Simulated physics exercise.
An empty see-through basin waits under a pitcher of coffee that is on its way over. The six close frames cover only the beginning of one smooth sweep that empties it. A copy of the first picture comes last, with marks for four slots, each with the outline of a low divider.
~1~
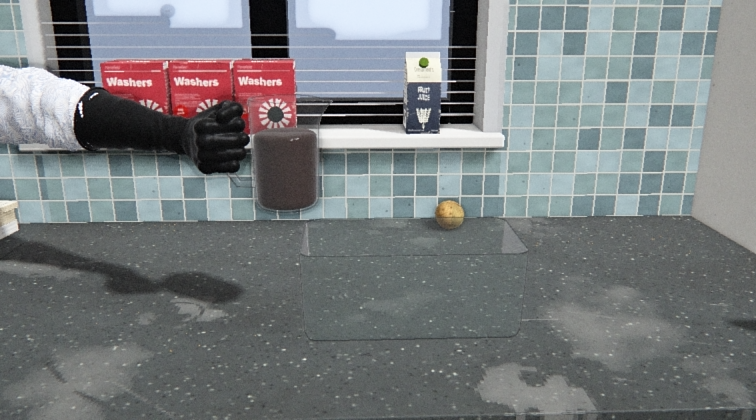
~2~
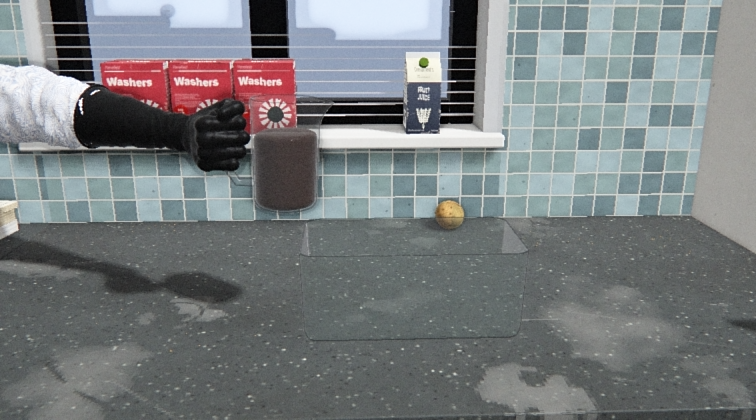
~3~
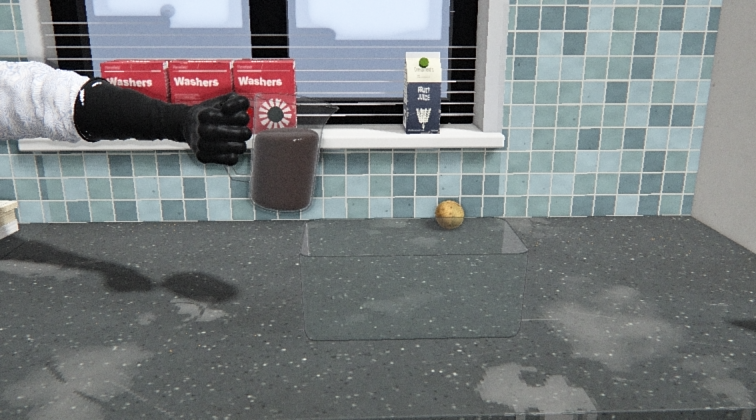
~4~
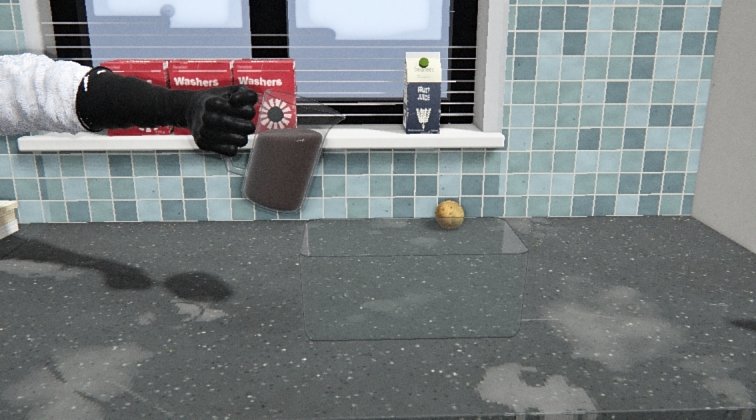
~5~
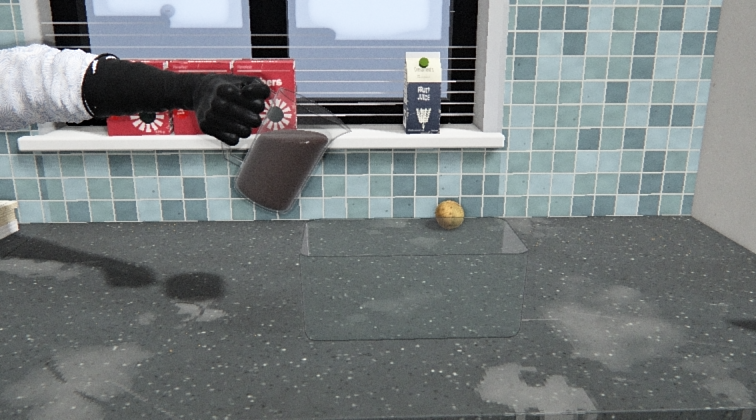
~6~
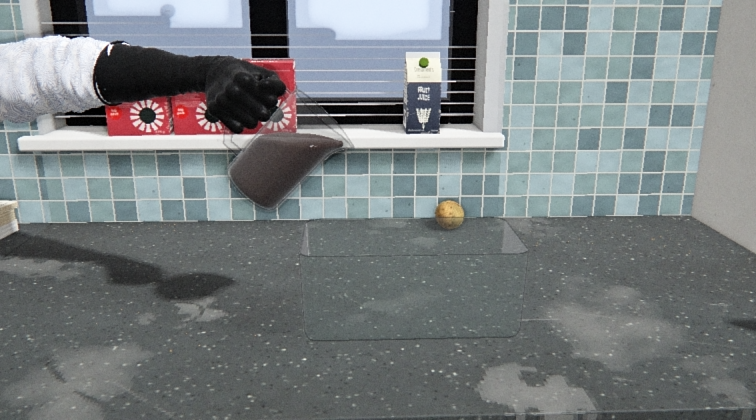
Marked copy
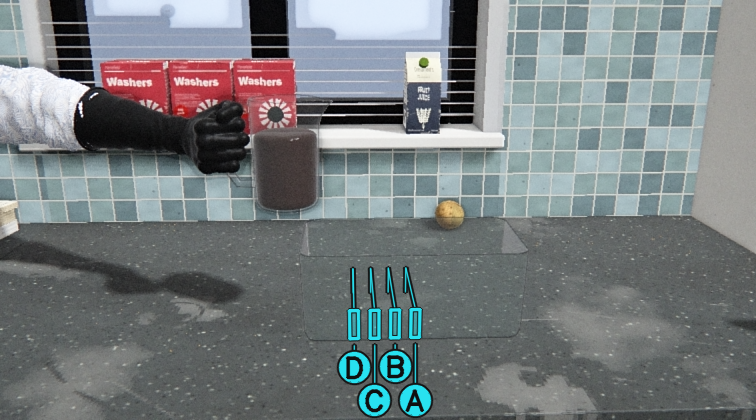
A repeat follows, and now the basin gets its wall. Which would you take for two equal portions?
Place B.
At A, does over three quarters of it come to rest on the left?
Yes.
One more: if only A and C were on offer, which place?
That is place C.
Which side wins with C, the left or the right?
More ends on the right.
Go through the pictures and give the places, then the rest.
Upright, lip at (331, 101); basin from (304, 338) to (520, 334); nothing has left yet.
Tipped about 2°, lip at (332, 102); nothing has left yet.
Tipped about 8°, lip at (337, 108); nothing has left yet.
Tipped about 17°, lip at (344, 117); nothing has left yet.
Tipped about 30°, lip at (350, 130); nothing has left yet.
Tipped about 44°, lip at (354, 146); nothing has left yet.
On the marked copy, A at (415, 344); B at (395, 344); C at (374, 344); D at (354, 345).
With A, about 93 % ends left of the wall and 4 % right of it; 3 % is lost outside.
With B, about 59 % ends left of the wall and 41 % right of it.
With C, about 20 % ends left of the wall and 80 % right of it.
With D, about 5 % ends left of the wall and 94 % right of it.
